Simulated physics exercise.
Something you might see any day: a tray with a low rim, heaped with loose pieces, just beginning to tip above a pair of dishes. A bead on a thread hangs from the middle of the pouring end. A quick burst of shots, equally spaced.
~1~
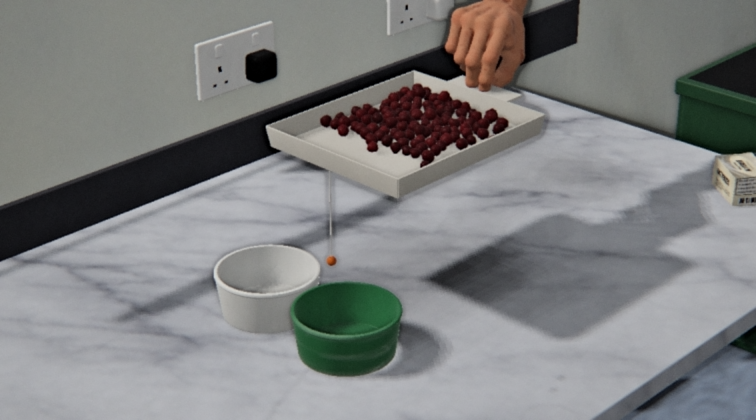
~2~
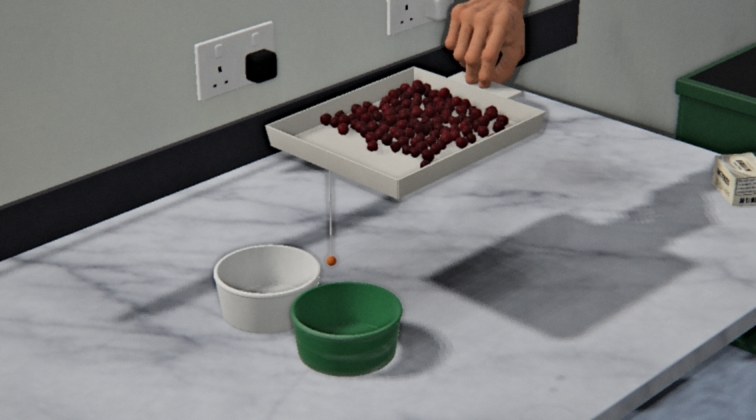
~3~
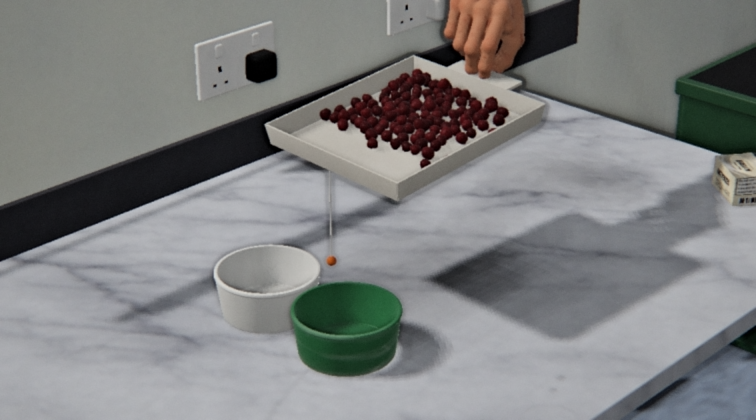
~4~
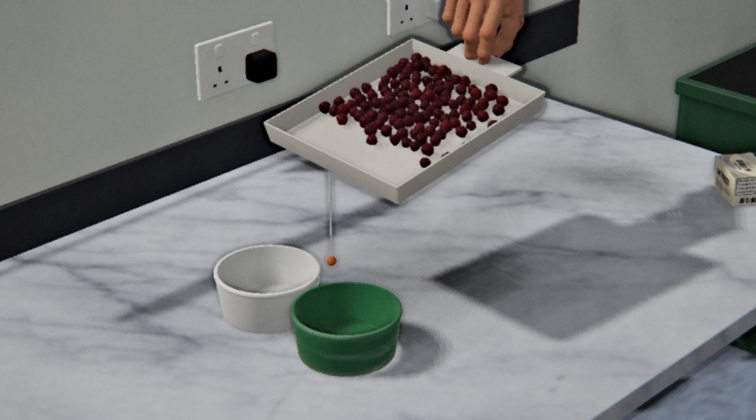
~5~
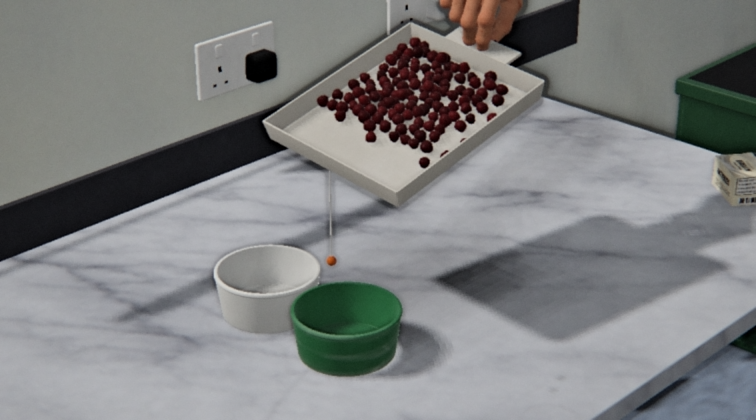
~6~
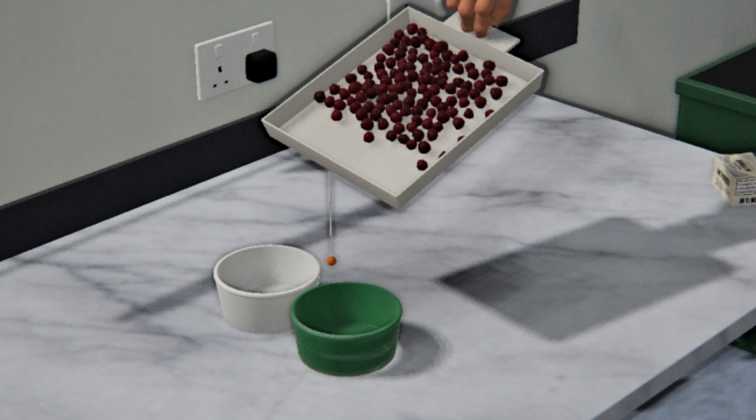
A hand steadily tilts a white tray of dark red cherries above two small bowls.
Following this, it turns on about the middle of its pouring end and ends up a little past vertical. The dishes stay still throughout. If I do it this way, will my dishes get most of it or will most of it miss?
The dishes get most of it.
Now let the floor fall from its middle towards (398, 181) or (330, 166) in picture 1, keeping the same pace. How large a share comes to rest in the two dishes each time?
Lab note: Try 1 = 50 %, try 2 = 80 %.
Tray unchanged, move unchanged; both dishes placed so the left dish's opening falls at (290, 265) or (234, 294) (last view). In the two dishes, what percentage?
80% for the first placement, 20% for the second.
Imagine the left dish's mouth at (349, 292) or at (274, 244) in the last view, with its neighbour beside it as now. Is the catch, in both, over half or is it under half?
At place one the bulk; at place two the minor share.
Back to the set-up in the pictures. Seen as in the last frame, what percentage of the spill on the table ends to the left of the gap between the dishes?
30 per cent, roughly.
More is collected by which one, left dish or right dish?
I'd say more ends in the right-side one.
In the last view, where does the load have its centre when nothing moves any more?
Near (350, 345).
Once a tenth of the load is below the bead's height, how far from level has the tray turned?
That happens at around 75°.
Just after the last frame, tray tipped steeply; the larger part on the tray; just a few in the right dish; just a few outside both; about a tenth in the air.
A moment on, tray tipped past a quarter turn; roughly half on the tray; roughly a quarter in the right dish; about a tenth outside both; about a tenth in the air.
Further on, tray tipped past a quarter turn; roughly two thirds in the right dish; roughly a quarter outside both.
When it is over, tray tipped past a quarter turn; roughly two thirds in the right dish; not one in the left dish; roughly a quarter outside both.
